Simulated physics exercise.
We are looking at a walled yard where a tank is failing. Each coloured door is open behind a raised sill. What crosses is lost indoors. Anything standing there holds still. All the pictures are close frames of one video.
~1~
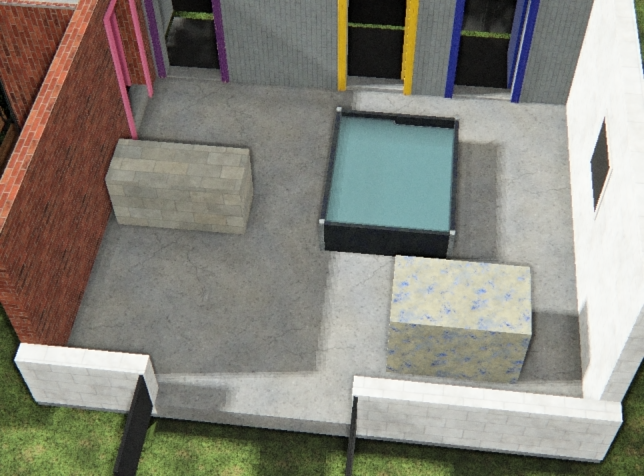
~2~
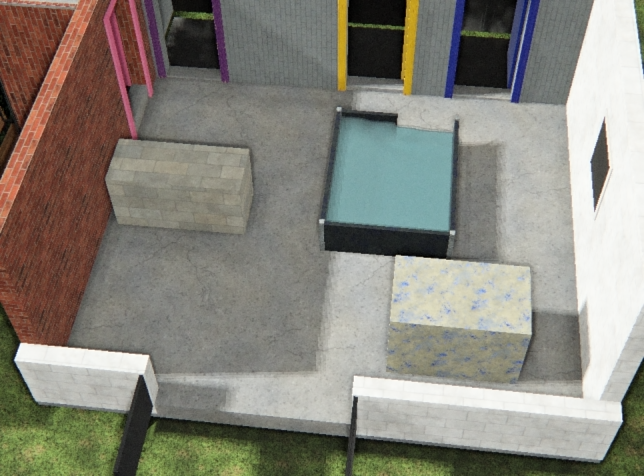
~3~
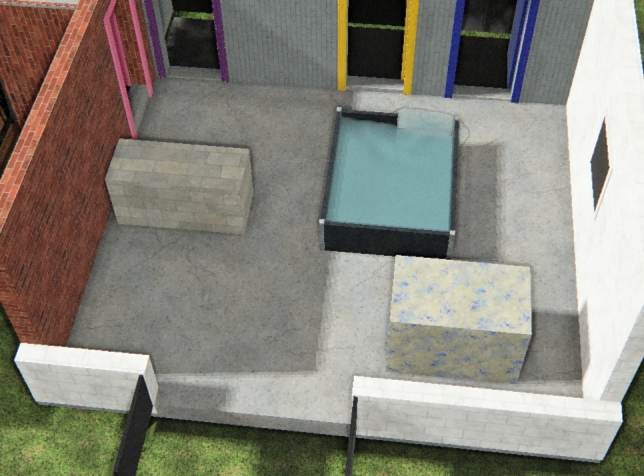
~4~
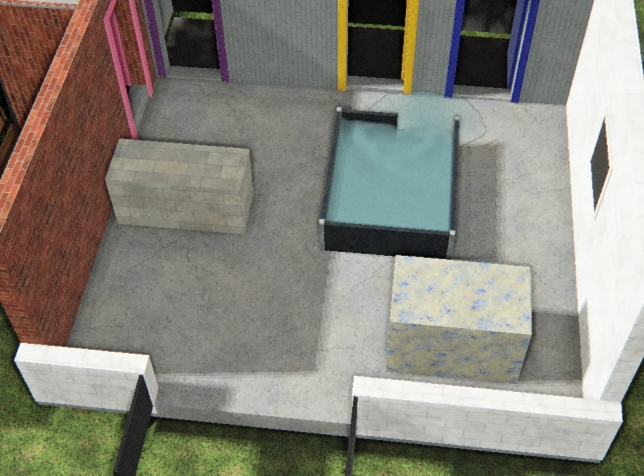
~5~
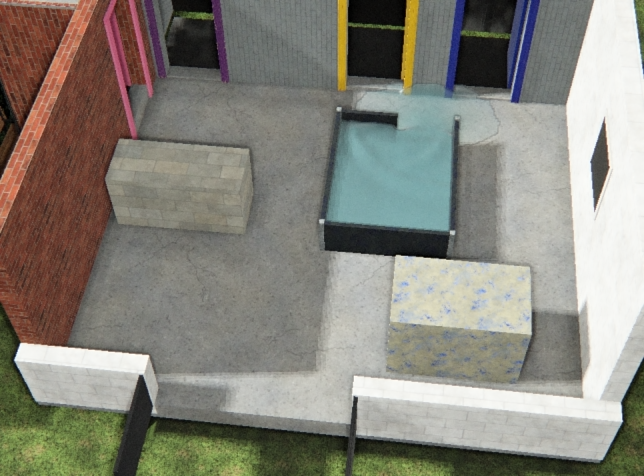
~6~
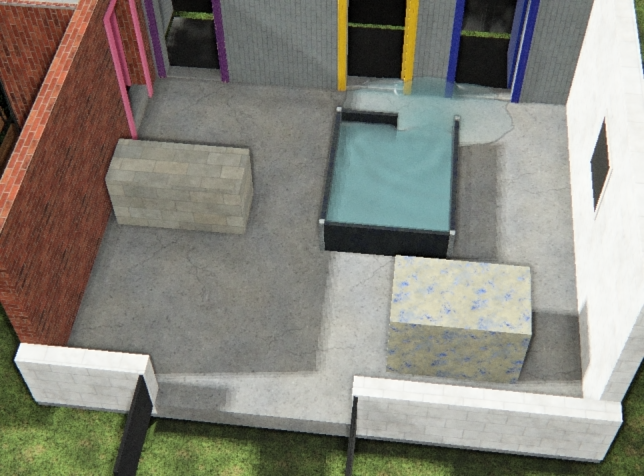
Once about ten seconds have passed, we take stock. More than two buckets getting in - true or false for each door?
Purple door: True; yellow door: True; blue door: True; pink door: False.
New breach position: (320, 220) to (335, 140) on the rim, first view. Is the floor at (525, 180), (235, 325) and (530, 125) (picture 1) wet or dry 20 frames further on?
Taking the spots in turn: Untouched, swamped and untouched.
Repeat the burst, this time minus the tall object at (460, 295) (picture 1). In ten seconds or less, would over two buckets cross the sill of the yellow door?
Yellow door exceeds the limit.
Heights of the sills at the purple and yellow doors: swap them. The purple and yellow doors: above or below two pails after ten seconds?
Note: Purple stays safe, yellow is swamped.
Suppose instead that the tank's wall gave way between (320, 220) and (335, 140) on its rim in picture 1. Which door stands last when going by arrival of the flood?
You want the one in blue.
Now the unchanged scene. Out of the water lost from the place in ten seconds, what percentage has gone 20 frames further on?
I'd estimate some 60 per cent.
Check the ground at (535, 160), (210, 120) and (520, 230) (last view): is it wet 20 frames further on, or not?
Result, in that order: Wetted / wetted / wetted.
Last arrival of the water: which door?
That would be the pink one.
A moment on, water covers 10 % of the floor; the purple door not reached, the yellow door under two buckets in, the blue door over two buckets in, the pink door not reached.
Next, water covers 20 % of the floor; the purple door wet at the sill, nothing in, the yellow door over two buckets in, the blue door far over two buckets in, the pink door not reached.
Then, water covers 40 % of the floor; the purple door wet at the sill, nothing in, the yellow door over two buckets in, the blue door far over two buckets in, the pink door wet at the sill, nothing in.
Later, water covers 55 % of the floor; the purple door under two buckets in, the yellow door far over two buckets in, the blue door far over two buckets in, the pink door wet at the sill, nothing in.
In the end, water covers 85 % of the floor; the purple door over two buckets in, the yellow door far over two buckets in, the blue door far over two buckets in, the pink door wet at the sill, nothing in.
